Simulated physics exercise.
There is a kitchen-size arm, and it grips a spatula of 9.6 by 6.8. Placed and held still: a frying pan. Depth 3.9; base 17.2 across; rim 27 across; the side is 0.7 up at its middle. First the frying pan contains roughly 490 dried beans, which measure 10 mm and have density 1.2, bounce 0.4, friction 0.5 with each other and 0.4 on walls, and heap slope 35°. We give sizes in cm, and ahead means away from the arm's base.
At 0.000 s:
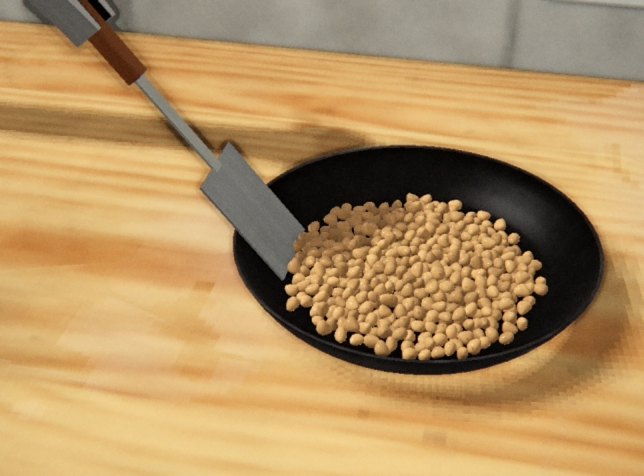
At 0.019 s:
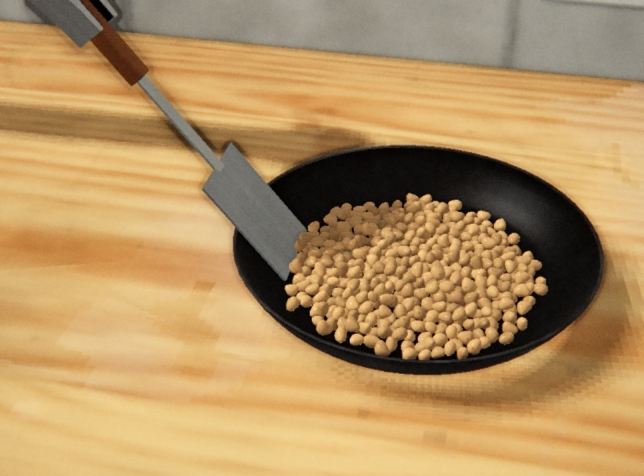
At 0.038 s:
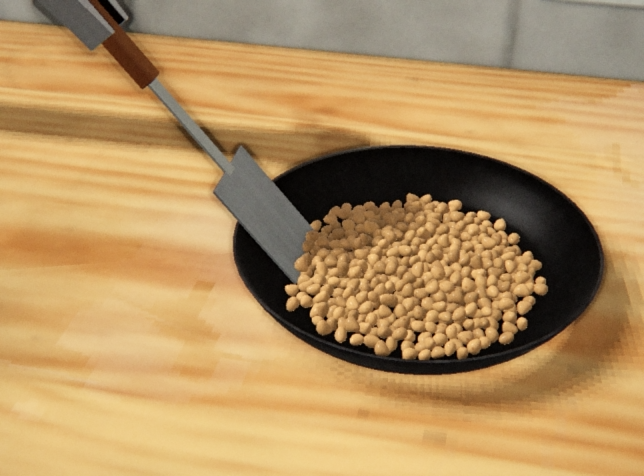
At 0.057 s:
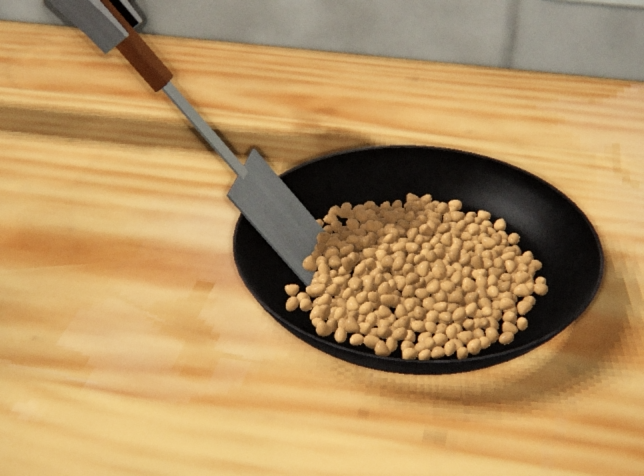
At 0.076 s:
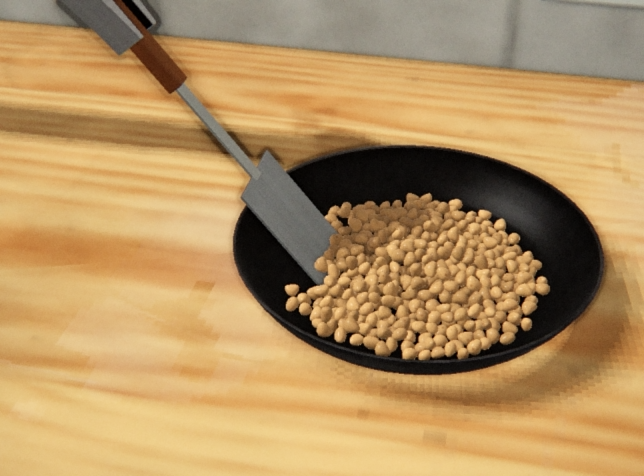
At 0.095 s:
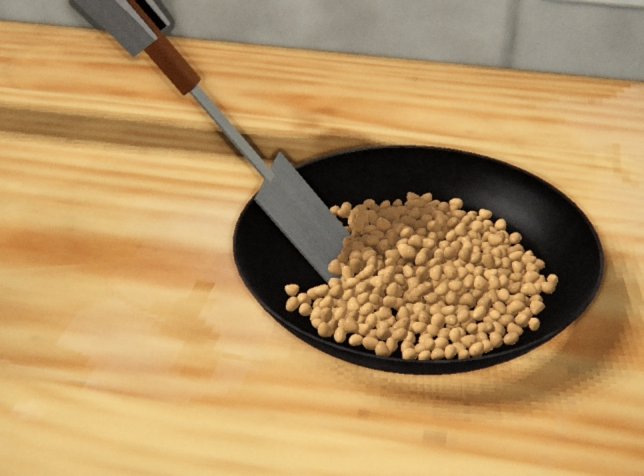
A spatula slides rightward into a heap of tan beans in a black frying pan.
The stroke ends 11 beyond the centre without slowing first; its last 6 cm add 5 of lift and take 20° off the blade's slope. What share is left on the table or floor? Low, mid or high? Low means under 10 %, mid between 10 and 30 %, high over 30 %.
Low.
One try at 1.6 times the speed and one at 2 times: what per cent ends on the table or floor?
I'd expect close to 15 and then close to 20 percent.
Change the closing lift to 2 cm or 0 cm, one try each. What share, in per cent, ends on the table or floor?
I'd say close to 15 percent for the first and close to 15 percent for the second.
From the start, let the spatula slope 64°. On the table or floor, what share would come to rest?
I'd expect near 5 percent then.
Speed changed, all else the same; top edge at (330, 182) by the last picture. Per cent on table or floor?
Near 20 in a hundred.
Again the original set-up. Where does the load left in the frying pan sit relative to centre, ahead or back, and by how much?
Roughly 4.5 cm ahead of the centre.
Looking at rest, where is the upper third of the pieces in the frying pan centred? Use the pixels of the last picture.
Roughly (544, 273).
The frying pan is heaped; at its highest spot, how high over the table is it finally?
About 5.0 cm above the table.
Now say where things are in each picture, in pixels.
The first frame shows the spatula top edge at (215, 164), sloping 51°; upper third of the load around (413, 263), from x 290 to 540, top at y 200; 488 in the frying pan.
The second frame shows the spatula top edge at (217, 165), sloping 51°; upper third of the load around (414, 263), from x 290 to 540, top at y 200.
The third frame shows the spatula top edge at (227, 168), sloping 51°; upper third of the load around (409, 263), from x 290 to 540, top at y 200.
The fourth frame shows the spatula top edge at (241, 171), sloping 51°; upper third of the load around (409, 262), from x 290 to 540, top at y 200.
The fifth frame shows the spatula top edge at (254, 173), sloping 51°; upper third of the load around (413, 262), from x 290 to 545, top at y 200.
The sixth frame shows the spatula top edge at (268, 175), sloping 51°; upper third of the load around (422, 259), from x 290 to 555, top at y 200; 488 in the frying pan.
After 0.21 s, sloping 51°, highest piece 3 above the table; 488 in the frying pan.
After 0.32 s, sloping 45°, highest piece 5 above the table; 485 in the frying pan, 3 on the blade or in flight.
After 0.57 s, sloping 31°, highest piece 6 above the table; 457 in the frying pan, 27 on the table or floor, 4 on the blade or in flight.
After 1.62 s, sloping 31°, highest piece 5 above the table; 457 in the frying pan, 31 on the table or floor.
In the end, 457 in the frying pan, 31 on the table or floor. That is 6 % on the table or floor.
